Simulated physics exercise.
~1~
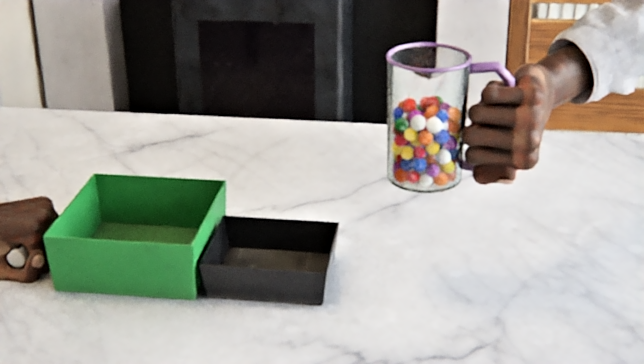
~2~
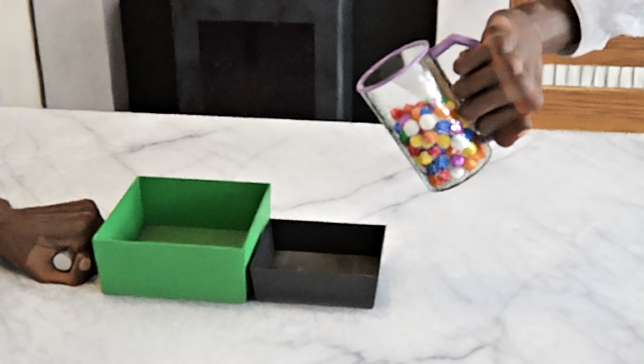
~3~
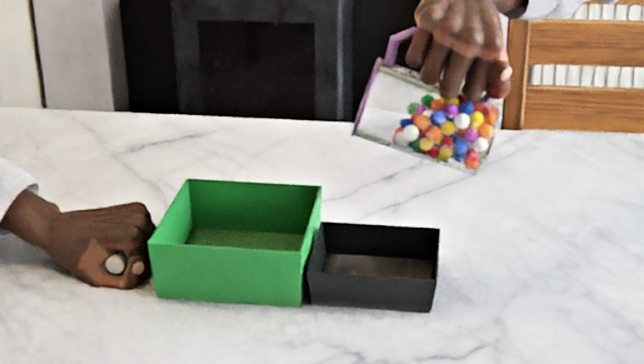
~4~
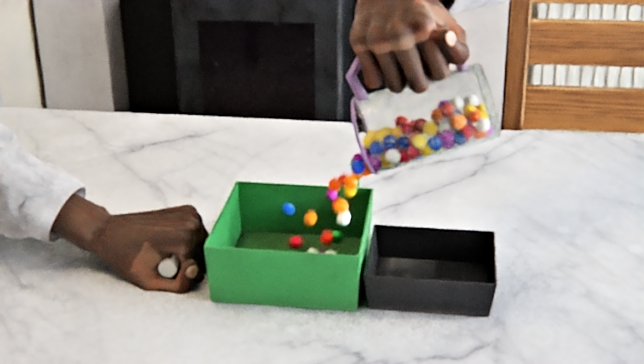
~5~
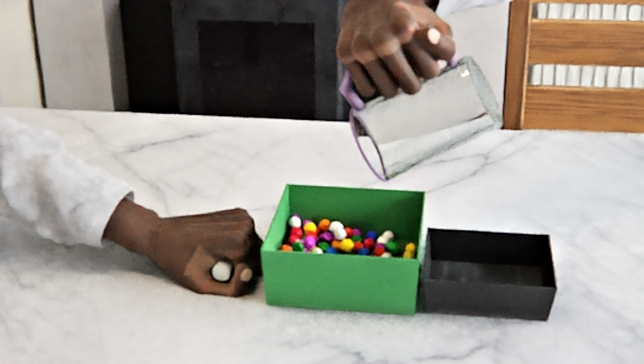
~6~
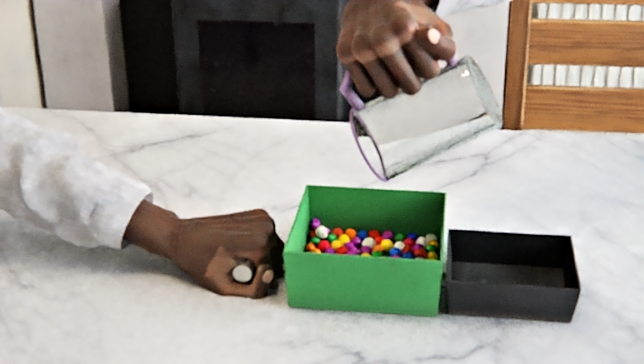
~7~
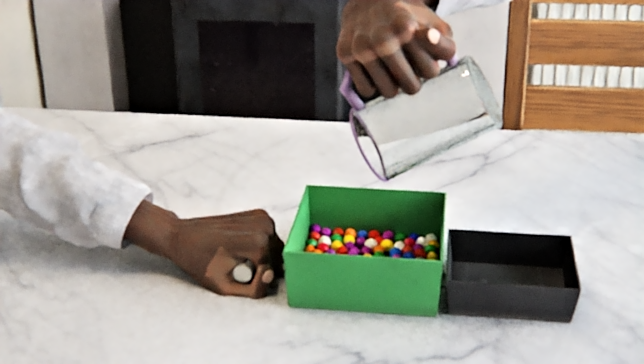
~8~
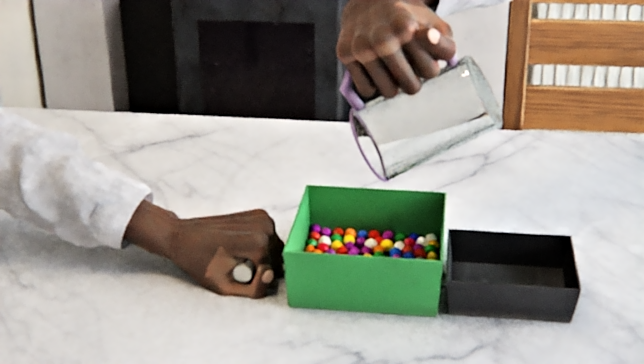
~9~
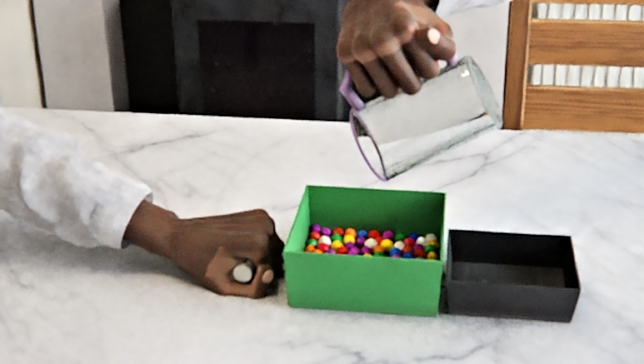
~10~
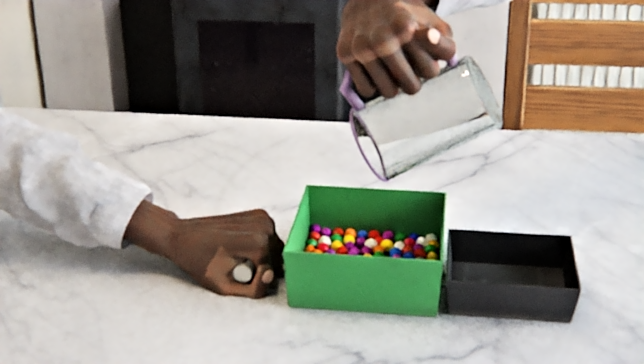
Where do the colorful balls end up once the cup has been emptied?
They all end up in the green box, while the black box stays empty and none are left lying on the table.
